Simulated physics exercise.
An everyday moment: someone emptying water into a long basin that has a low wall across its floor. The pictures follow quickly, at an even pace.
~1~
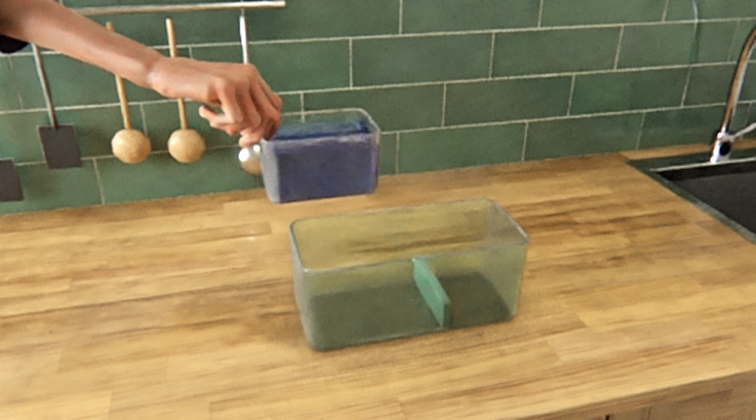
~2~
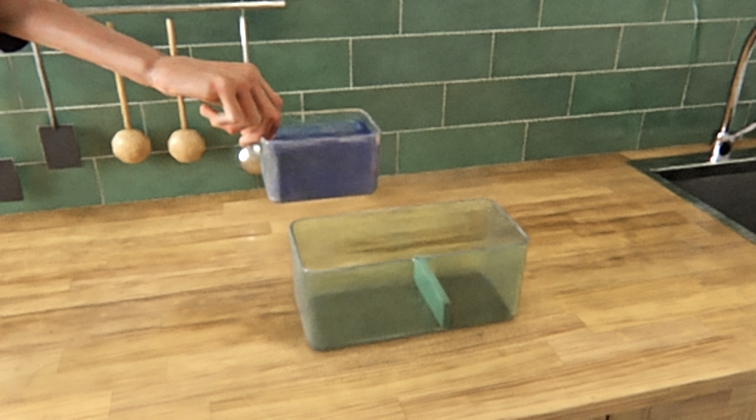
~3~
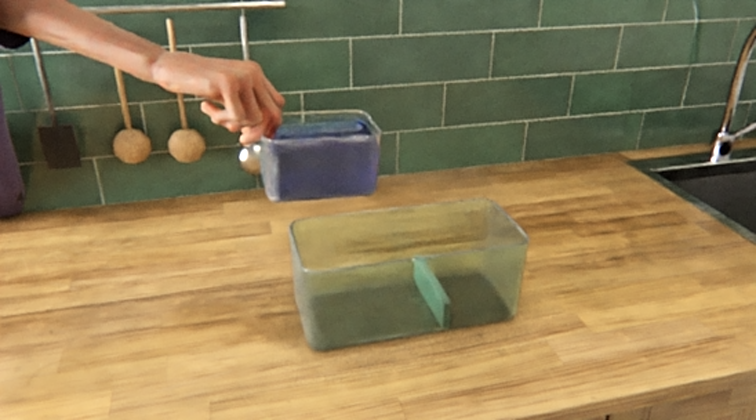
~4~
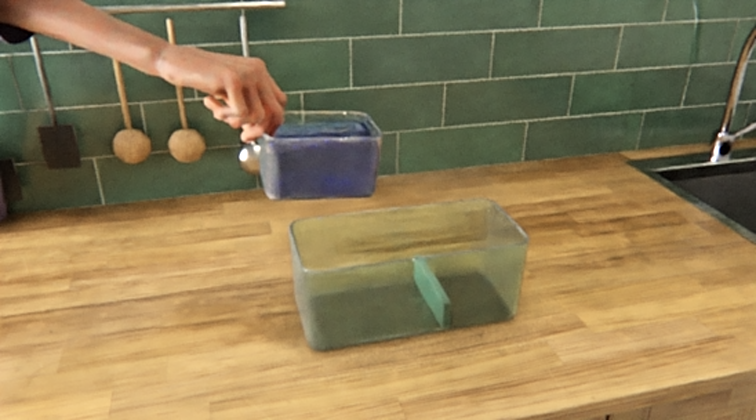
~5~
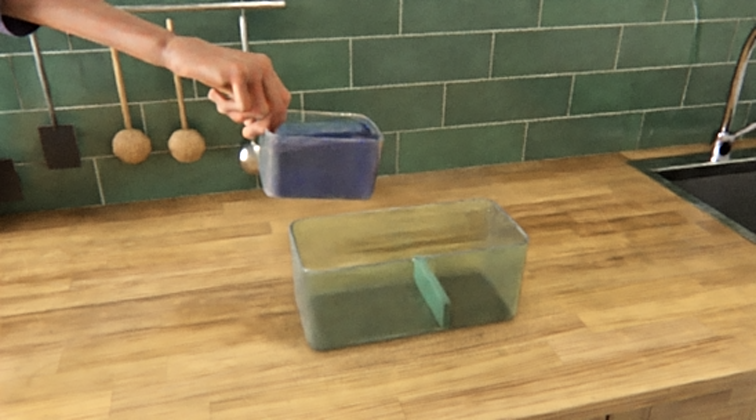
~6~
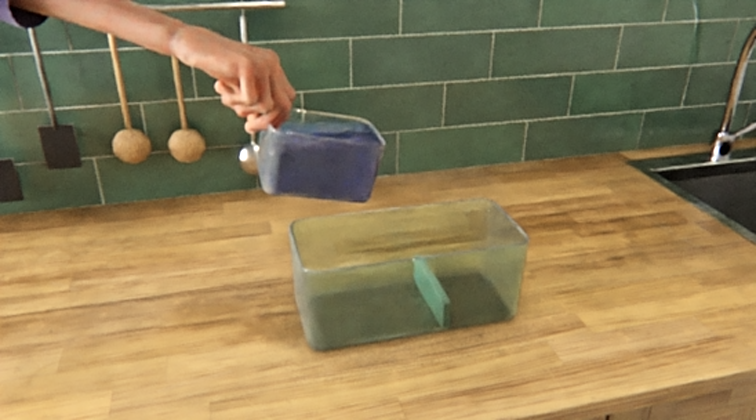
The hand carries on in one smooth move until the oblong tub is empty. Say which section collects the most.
It is the left one.
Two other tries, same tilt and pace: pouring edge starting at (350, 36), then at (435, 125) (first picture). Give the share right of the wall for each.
Near 35 % and 65 %.
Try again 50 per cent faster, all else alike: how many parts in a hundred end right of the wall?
Roughly 20 in a hundred.
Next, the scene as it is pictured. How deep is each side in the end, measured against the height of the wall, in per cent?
The left part 50 per cent, the right part 40.
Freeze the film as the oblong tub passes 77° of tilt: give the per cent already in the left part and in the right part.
Near 10 on the left, 10 on the right.
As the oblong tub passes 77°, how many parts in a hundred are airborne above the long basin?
About 35 per cent.
A moment on, the tilt is 77° and 43 per cent is still to pour, 12 is left of the wall and 9 right of it.
Next, the tilt is 113° and 5 per cent is still to pour, 58 is left of the wall and 32 right of it.
Then the tilt is 117° and 0 per cent is still to pour, 66 is left of the wall and 31 right of it.
Later the tilt is 117° and 0 per cent is still to pour, 66 is left of the wall and 31 right of it.
In the end 66 per cent lies left of the wall, 31 right of it and 3 outside.
